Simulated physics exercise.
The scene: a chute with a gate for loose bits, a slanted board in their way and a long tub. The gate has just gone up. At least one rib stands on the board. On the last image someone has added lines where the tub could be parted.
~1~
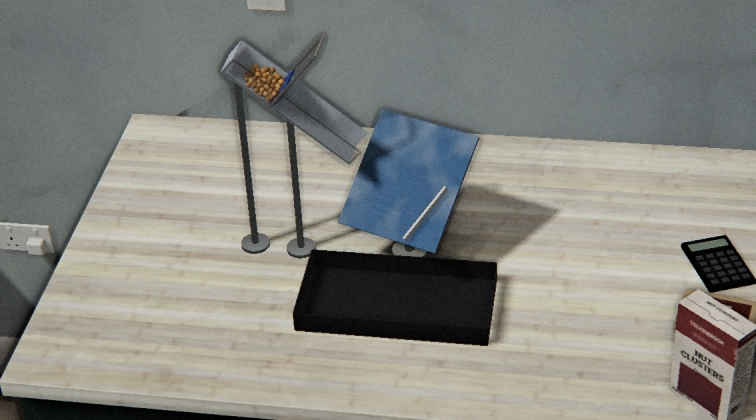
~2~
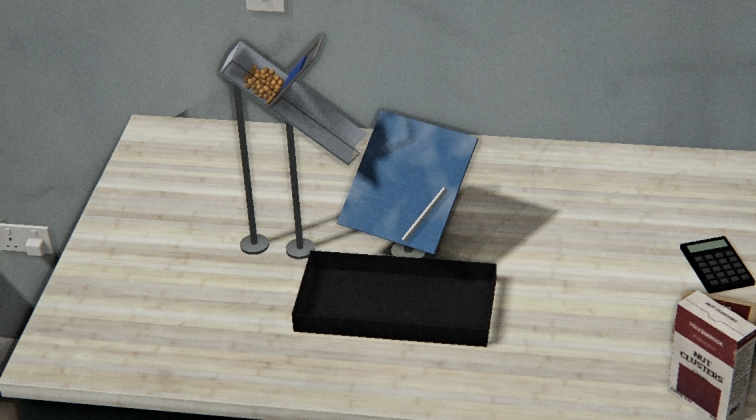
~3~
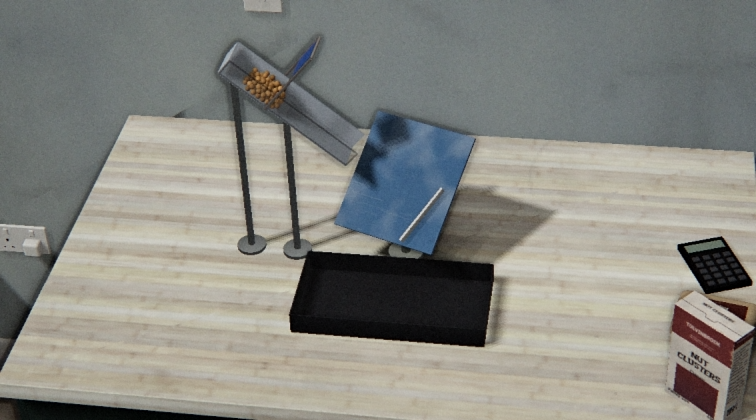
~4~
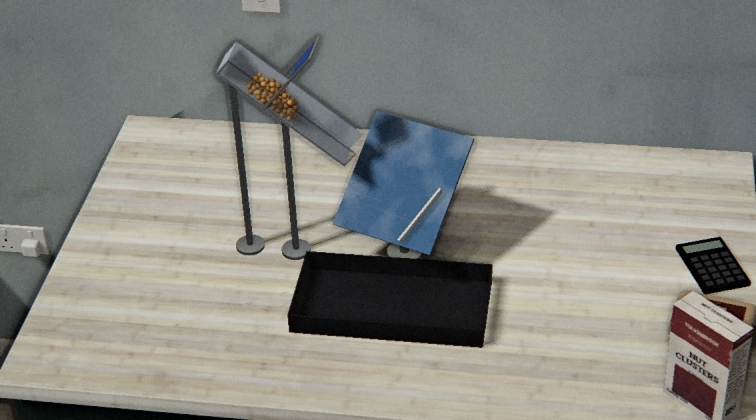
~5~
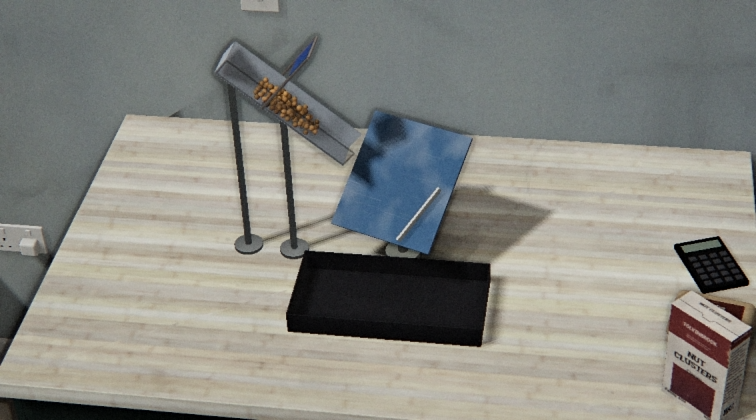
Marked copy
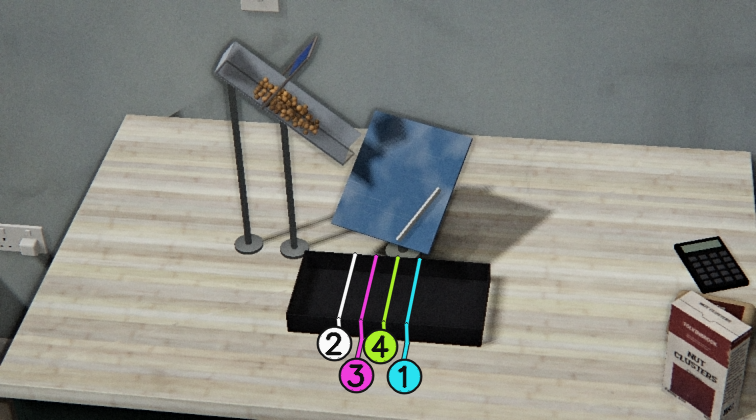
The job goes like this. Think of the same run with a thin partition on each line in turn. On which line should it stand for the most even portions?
3 works best here.
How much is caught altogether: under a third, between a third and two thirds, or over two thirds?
About that: Over two thirds.
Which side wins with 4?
Left.
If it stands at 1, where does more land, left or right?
The left side.
On the marked copy, line 1 crosses the front rim at (406, 323); line 2 crosses the front rim at (338, 318); line 3 crosses the front rim at (361, 320); line 4 crosses the front rim at (383, 322).
If 1 is chosen, of what is caught, nearly all on the left of the divider, a small part on the right.
If 2 is chosen, of what is caught, a small part on the left of the divider, most on the right.
If 3 is chosen, of what is caught, about a third on the left of the divider, about two thirds on the right.
If 4 is chosen, of what is caught, most on the left of the divider, a small part on the right.
